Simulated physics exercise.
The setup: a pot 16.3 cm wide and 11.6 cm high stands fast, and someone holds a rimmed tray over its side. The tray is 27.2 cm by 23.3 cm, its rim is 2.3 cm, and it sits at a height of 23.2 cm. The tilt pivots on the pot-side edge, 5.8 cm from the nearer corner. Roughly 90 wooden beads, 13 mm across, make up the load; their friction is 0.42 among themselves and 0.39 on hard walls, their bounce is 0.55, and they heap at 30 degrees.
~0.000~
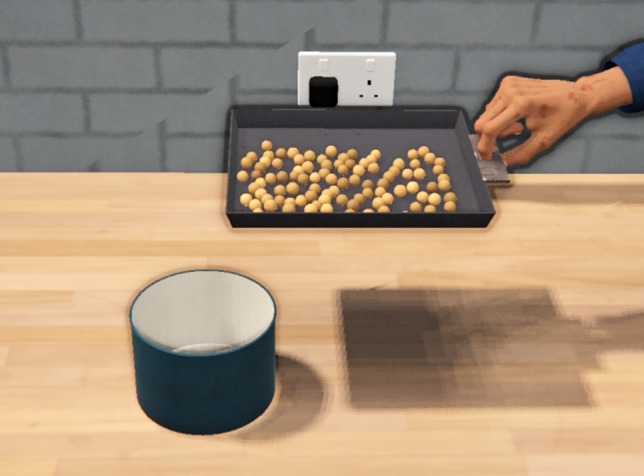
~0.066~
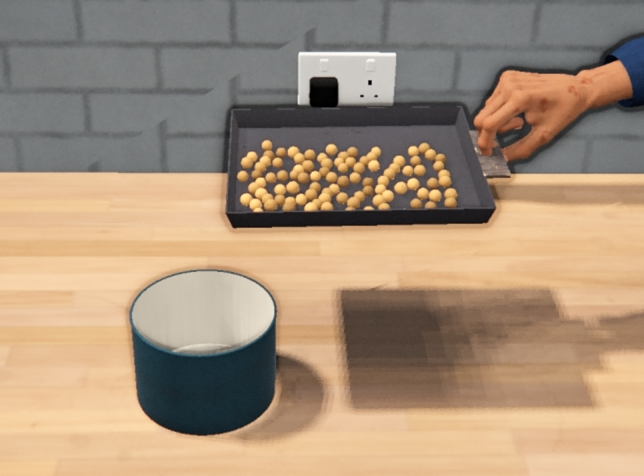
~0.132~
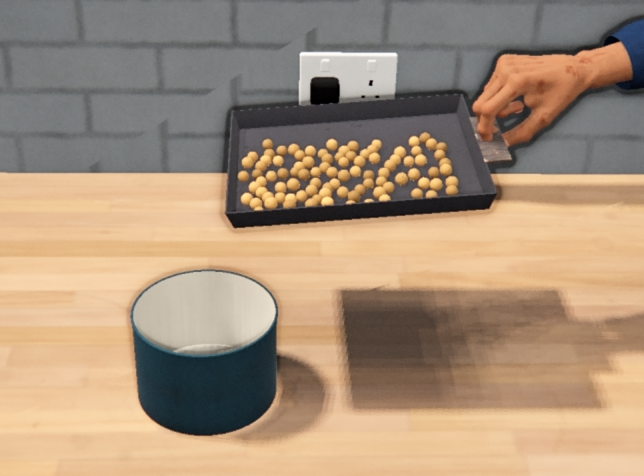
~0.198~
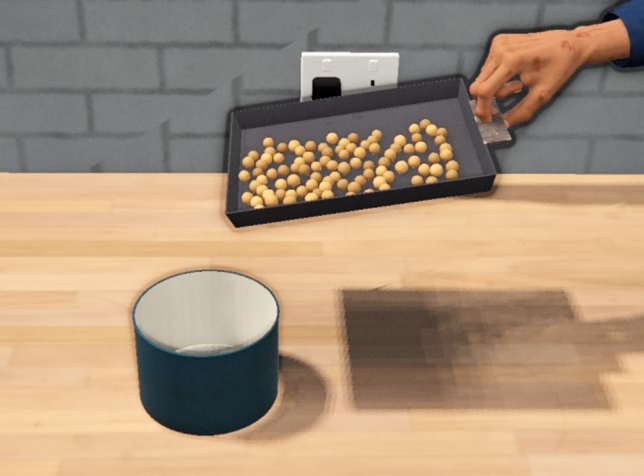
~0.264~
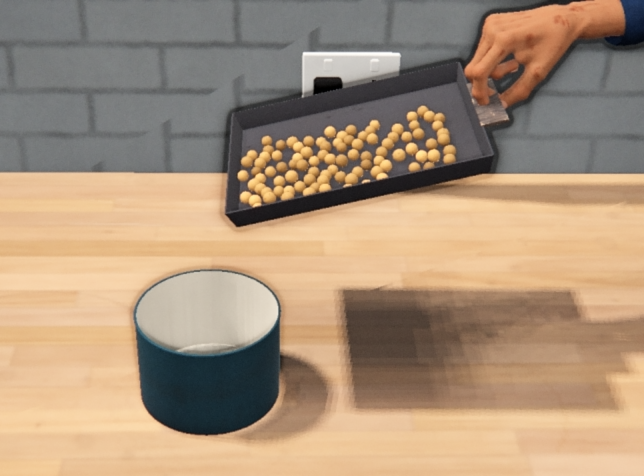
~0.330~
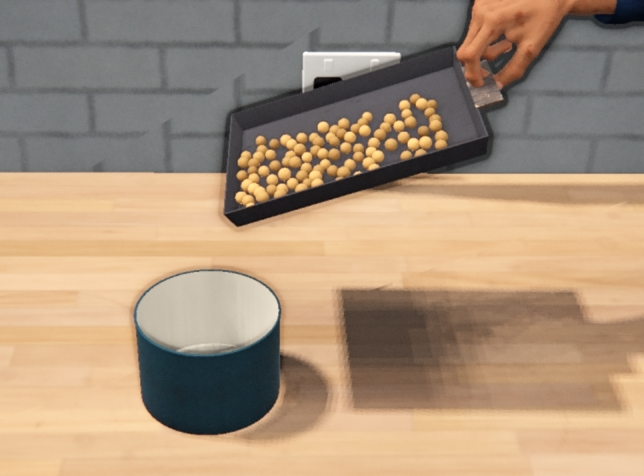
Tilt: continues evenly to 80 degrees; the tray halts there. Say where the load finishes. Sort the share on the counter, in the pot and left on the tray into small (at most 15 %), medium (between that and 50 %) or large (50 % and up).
Counter - large, pot - medium, tray - small.
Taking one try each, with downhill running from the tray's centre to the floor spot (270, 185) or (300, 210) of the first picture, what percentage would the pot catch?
About 85 per cent on the first try and 95 per cent on the second.
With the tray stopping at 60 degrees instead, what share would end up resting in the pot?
The pot would get around 0 per cent.
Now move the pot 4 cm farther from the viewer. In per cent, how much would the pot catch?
Then roughly 60 percent would land in it.
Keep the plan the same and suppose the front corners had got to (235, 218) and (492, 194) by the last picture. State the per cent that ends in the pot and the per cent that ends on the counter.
In the pot: 85 per cent; on the counter: 15 per cent.
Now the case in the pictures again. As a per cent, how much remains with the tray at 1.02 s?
About 95 per cent.
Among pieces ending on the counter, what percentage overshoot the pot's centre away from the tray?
Around 70 in a hundred.
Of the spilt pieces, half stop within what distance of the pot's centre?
I'd say around 20 centimetres.
After 0.75 s, tilt 49 degrees; the tray holds 100 %, the pot 0 %.
After 1.02 s, tilt 68 degrees; the tray holds 95 %, the pot 0 %.
After 1.41 s, tilt 80 degrees; the tray holds 70 %, the pot 5 %.
At rest (3.3 s), counter 65 %, pot 35 %, tray 0 %.
